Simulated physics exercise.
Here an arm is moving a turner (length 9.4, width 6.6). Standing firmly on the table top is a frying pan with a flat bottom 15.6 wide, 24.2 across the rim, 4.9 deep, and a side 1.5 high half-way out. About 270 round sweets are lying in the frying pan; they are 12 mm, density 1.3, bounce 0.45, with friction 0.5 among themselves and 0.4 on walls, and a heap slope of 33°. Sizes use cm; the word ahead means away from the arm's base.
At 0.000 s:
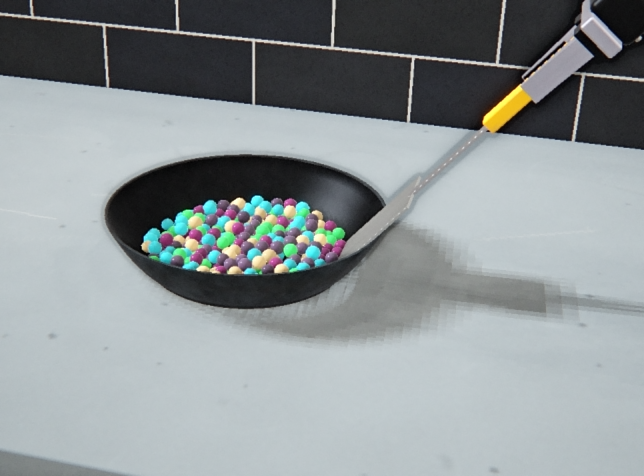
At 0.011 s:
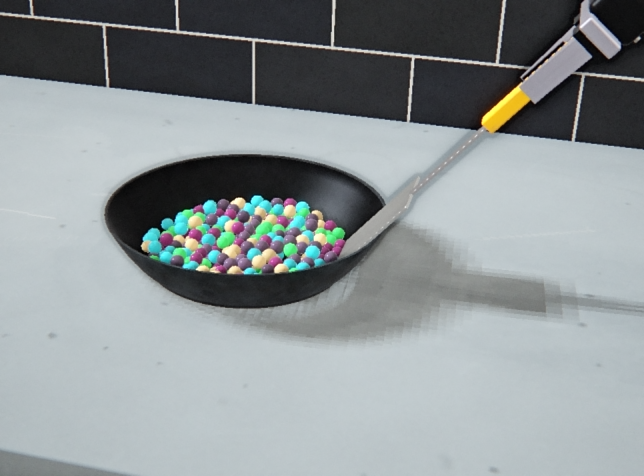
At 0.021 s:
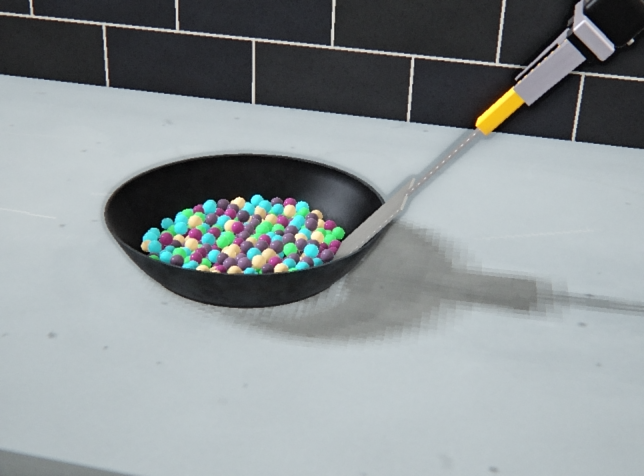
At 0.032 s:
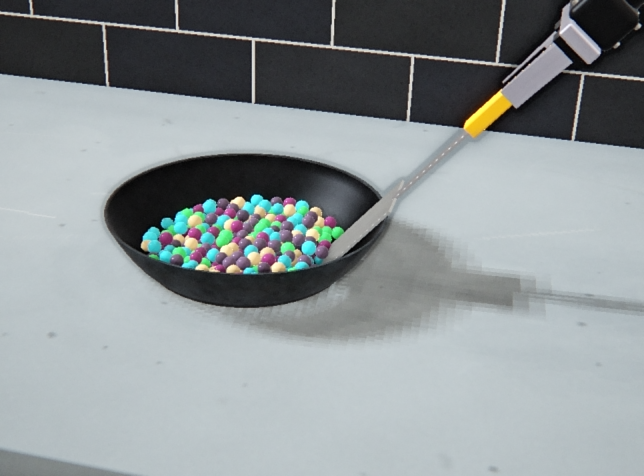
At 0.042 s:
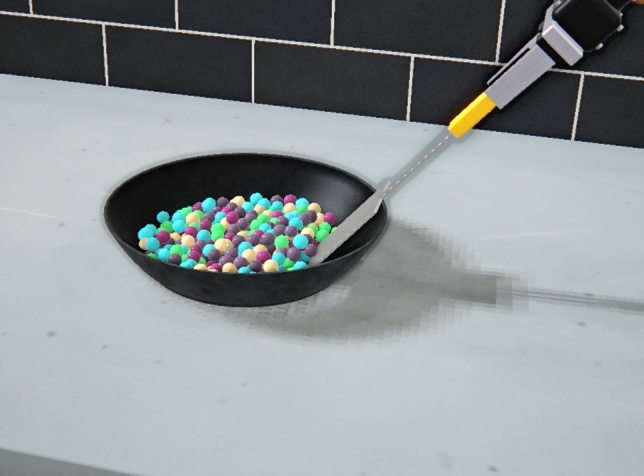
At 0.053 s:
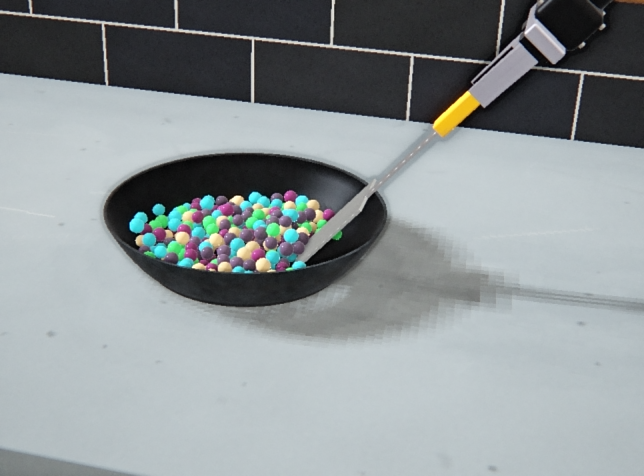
A robot arm slid a turner leftward into a black frying pan of small, colourful round sweets on a grey table top, nudging the heap a little to the left while the pan stayed still.
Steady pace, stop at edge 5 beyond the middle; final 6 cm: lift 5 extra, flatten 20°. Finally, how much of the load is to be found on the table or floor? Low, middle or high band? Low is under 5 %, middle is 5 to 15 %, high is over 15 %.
Middle band.
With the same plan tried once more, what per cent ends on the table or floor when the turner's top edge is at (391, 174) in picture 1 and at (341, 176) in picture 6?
My guess would be close to 10 per cent.
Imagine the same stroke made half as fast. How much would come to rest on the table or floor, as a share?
Estimated share: Some 0 %.
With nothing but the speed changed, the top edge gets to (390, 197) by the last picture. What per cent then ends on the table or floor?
Roughly 0 per cent.
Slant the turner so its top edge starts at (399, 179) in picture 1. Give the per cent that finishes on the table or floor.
5 percent or thereabouts.
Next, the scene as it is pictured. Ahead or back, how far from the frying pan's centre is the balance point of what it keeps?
About 3.5 cm ahead.
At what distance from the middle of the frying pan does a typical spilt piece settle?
It's around 44 cm.
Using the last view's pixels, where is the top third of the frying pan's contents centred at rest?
You'll find it at about (175, 216).
After 0.08 s, sloping 49°, highest piece 6 above the table; 267 in the frying pan.
After 0.10 s, sloping 43°, highest piece 7 above the table; 267 in the frying pan.
After 0.32 s, sloping 30°, highest piece 7 above the table; 243 in the frying pan, 20 on the table or floor, 4 on the blade or in flight.
After 1.37 s, sloping 30°, highest piece 4 above the table; 243 in the frying pan, 24 on the table or floor.
In the end, 243 in the frying pan, 24 on the table or floor. That is 9 % on the table or floor.
